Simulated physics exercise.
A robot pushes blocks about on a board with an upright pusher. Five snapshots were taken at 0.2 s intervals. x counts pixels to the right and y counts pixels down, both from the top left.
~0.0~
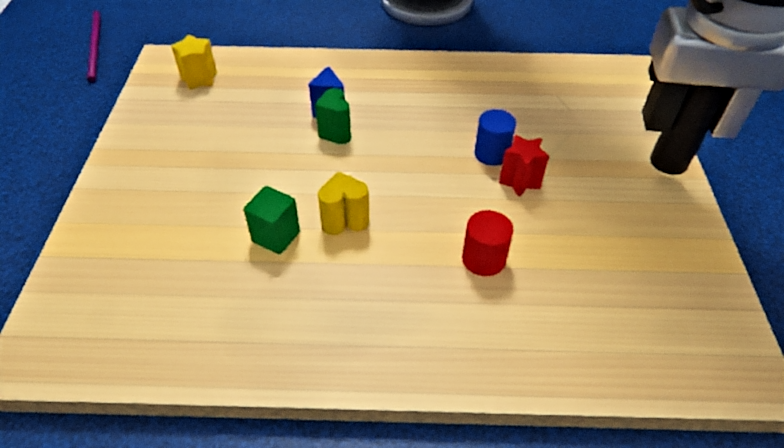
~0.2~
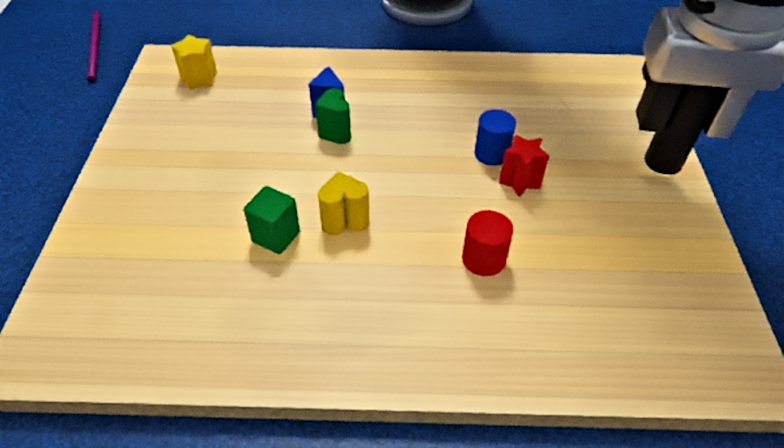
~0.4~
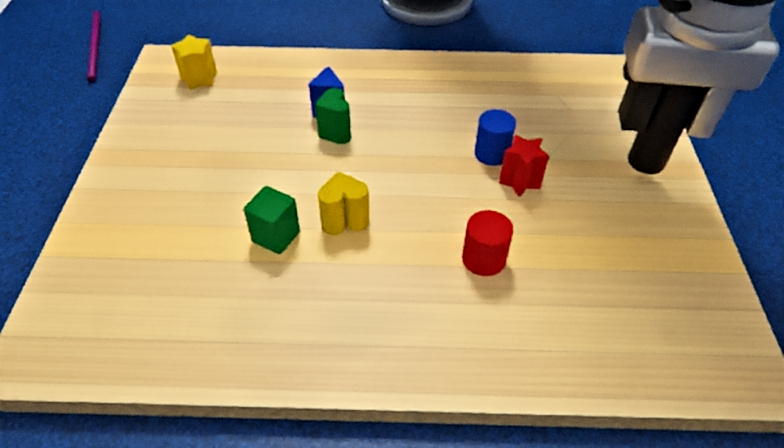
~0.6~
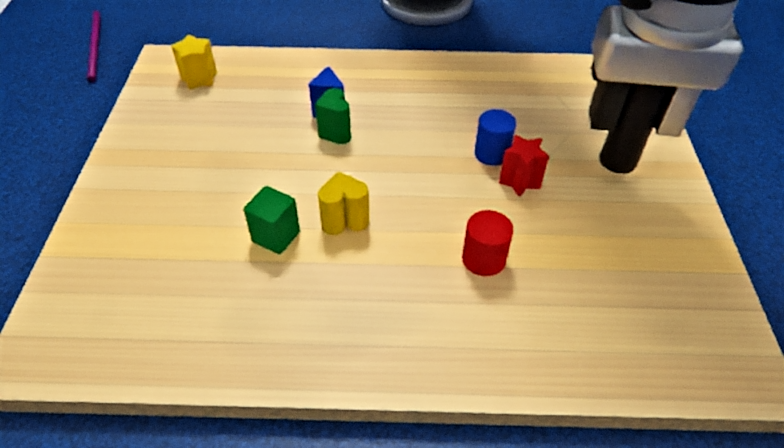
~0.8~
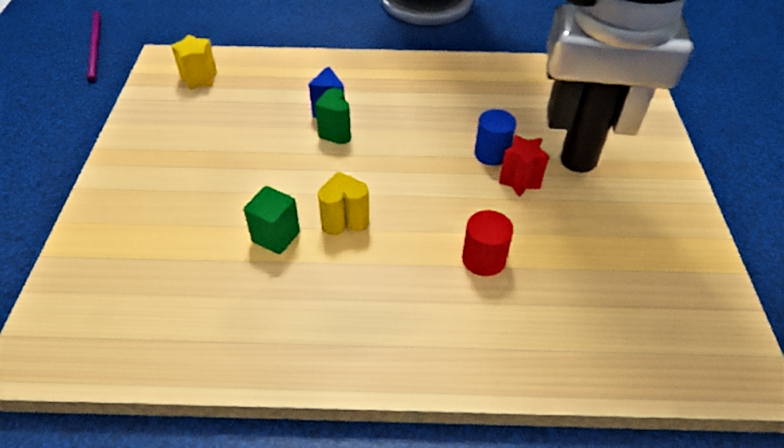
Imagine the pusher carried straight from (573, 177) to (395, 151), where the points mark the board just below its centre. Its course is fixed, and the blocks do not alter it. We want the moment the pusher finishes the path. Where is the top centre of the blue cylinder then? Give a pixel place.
My estimate: (451, 102).
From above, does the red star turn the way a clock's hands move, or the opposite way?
It turns round anticlockwise.
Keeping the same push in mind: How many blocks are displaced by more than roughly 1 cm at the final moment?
Blocks displaced: 2.
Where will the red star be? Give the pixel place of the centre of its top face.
Its top centre lands on (463, 151).
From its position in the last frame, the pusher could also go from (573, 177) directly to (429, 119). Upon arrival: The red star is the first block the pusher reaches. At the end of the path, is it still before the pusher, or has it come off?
Slipped loose.
The first path, step by step. One third of the way, pusher (515, 152); blue cylinder (490, 118); red star (493, 150), turned 30° anticlockwise.
Two thirds of the way, pusher (454, 144); blue cylinder (455, 103); red star (463, 151), turned 85° anticlockwise.
At the end, pusher (395, 134); green heart-shaped block not moved; blue cylinder (451, 102); red star (463, 151), turned 85° anticlockwise.
